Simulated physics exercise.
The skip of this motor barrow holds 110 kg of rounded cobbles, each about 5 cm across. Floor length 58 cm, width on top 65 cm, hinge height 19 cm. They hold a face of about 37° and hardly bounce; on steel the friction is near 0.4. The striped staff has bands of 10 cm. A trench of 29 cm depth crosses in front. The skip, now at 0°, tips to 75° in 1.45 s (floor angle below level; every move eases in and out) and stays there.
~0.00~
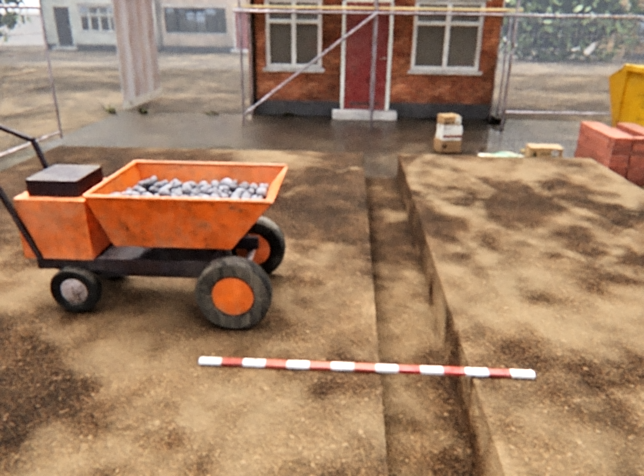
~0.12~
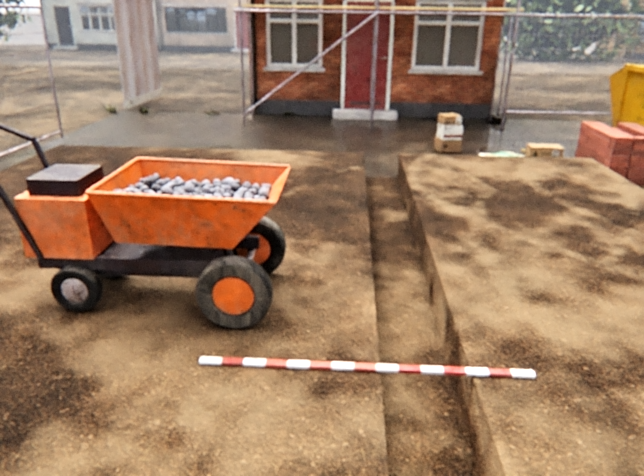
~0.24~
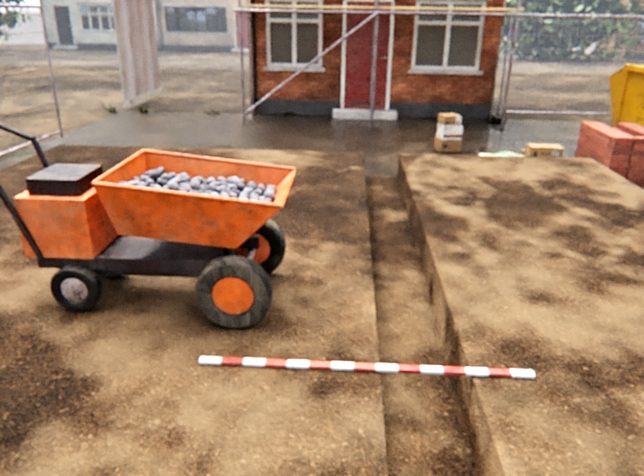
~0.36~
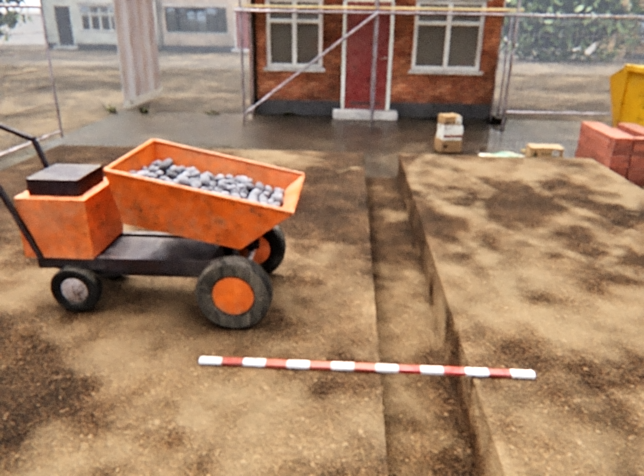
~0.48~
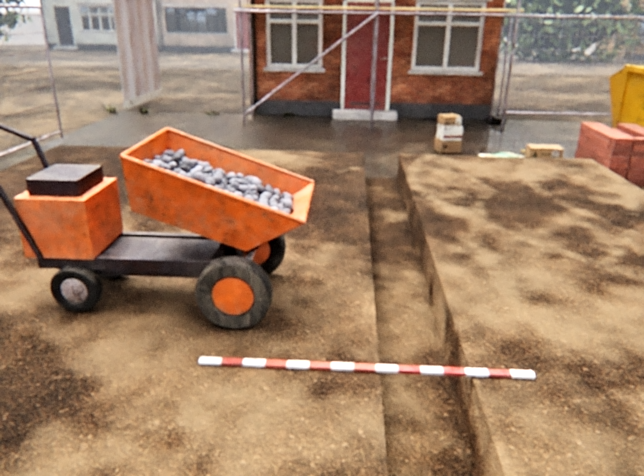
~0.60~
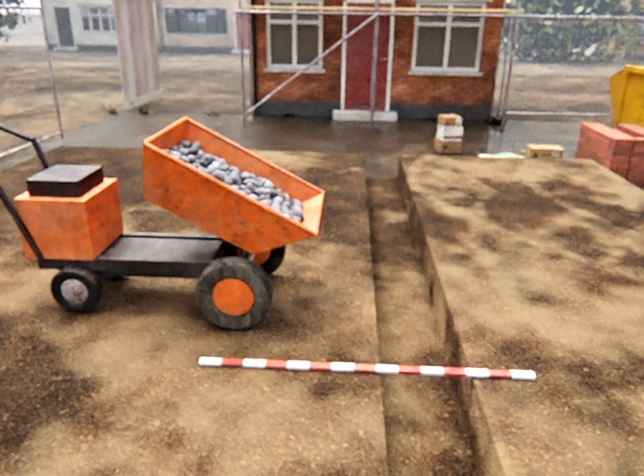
An orange motor barrow loaded with rounded grey cobbles stood on bare soil left of a trench, and its skip slowly tilted, the back end rising while the front lip dipped toward the right.
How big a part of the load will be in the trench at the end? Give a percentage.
Close to 73 in a hundred.
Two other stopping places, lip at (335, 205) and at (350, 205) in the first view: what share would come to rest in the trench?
First some 95, then 70 per cent.
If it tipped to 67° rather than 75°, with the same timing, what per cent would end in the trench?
Then about 80 per cent.
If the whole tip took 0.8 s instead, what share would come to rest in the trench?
Then about 75 per cent.
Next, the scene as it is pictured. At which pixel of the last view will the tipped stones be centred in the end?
Around (402, 339).
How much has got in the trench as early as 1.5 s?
About 40 per cent by then.
After 1.1 s the floor is at 63°; 100 % in the skip; the foremost stones are at (344, 259).
After 1.5 s the floor is at 75°; 40 % in the skip, 19 % short of the trench, 41 % in the trench; the foremost stones are at (440, 337).
After 1.9 s the floor is at 75°; 15 % in the skip, 21 % short of the trench, 64 % in the trench; the foremost stones are at (441, 343).
After 3.8 s the floor is at 75°; 7 % in the skip, 20 % short of the trench, 73 % in the trench; the foremost stones are at (445, 357).
